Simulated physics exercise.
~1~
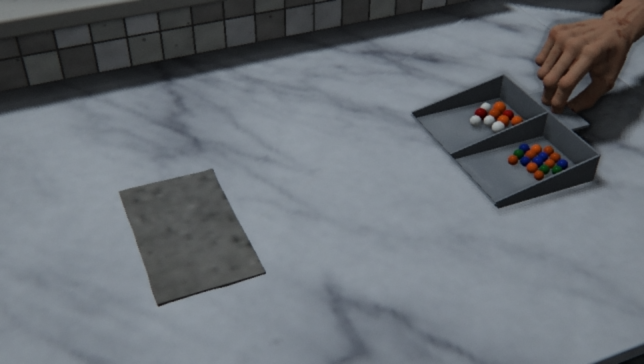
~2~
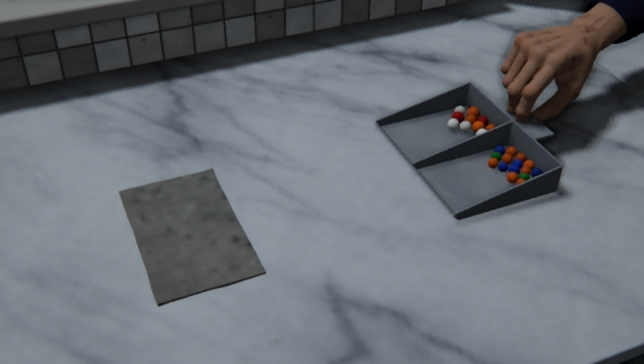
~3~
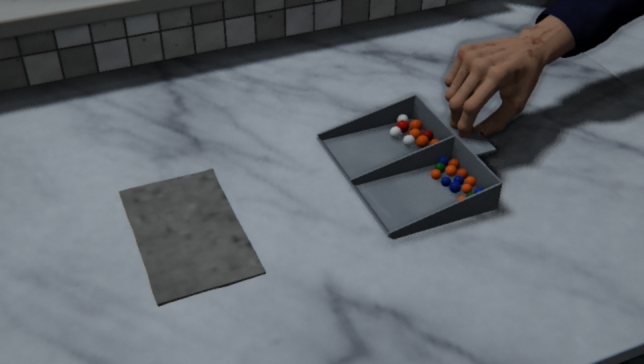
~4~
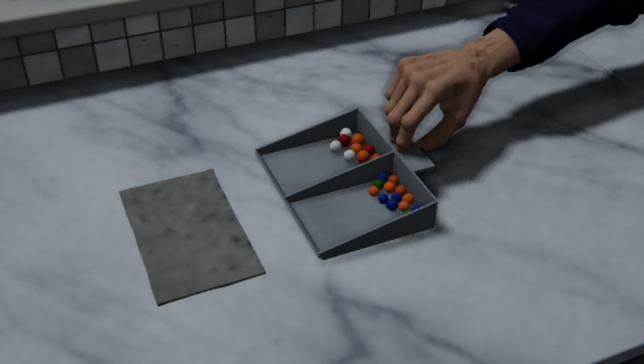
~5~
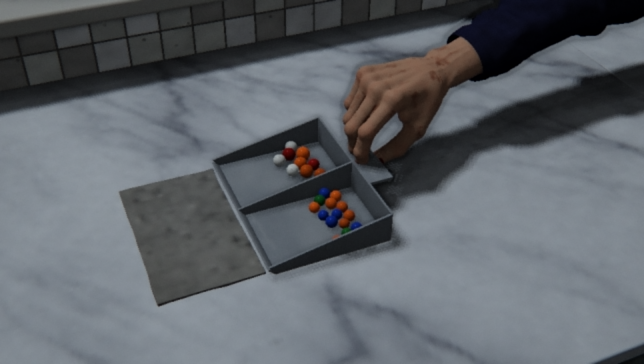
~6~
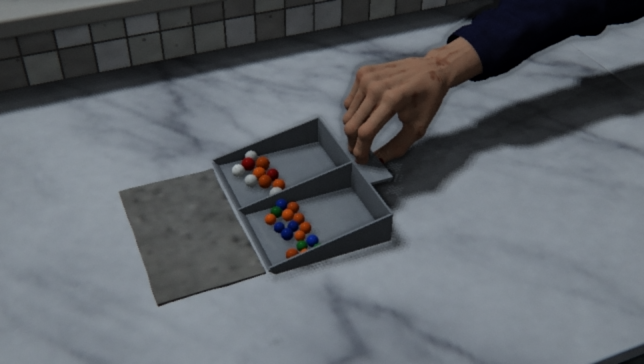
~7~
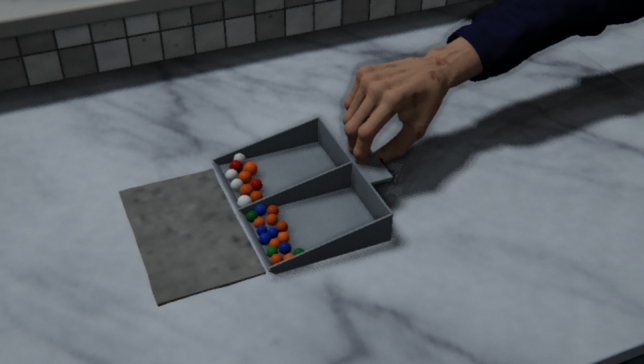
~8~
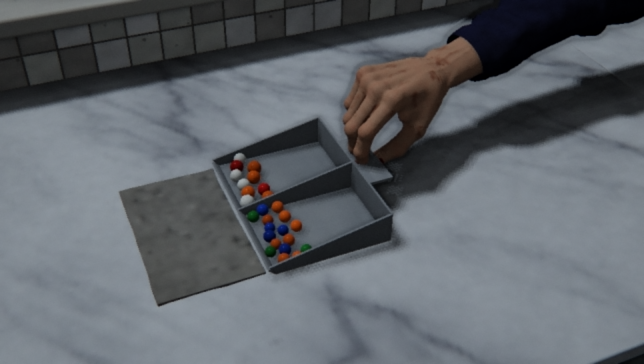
A hand pushing a divided grey tray left across a marble counter to a slab, colourful balls rolling forward but staying inside.
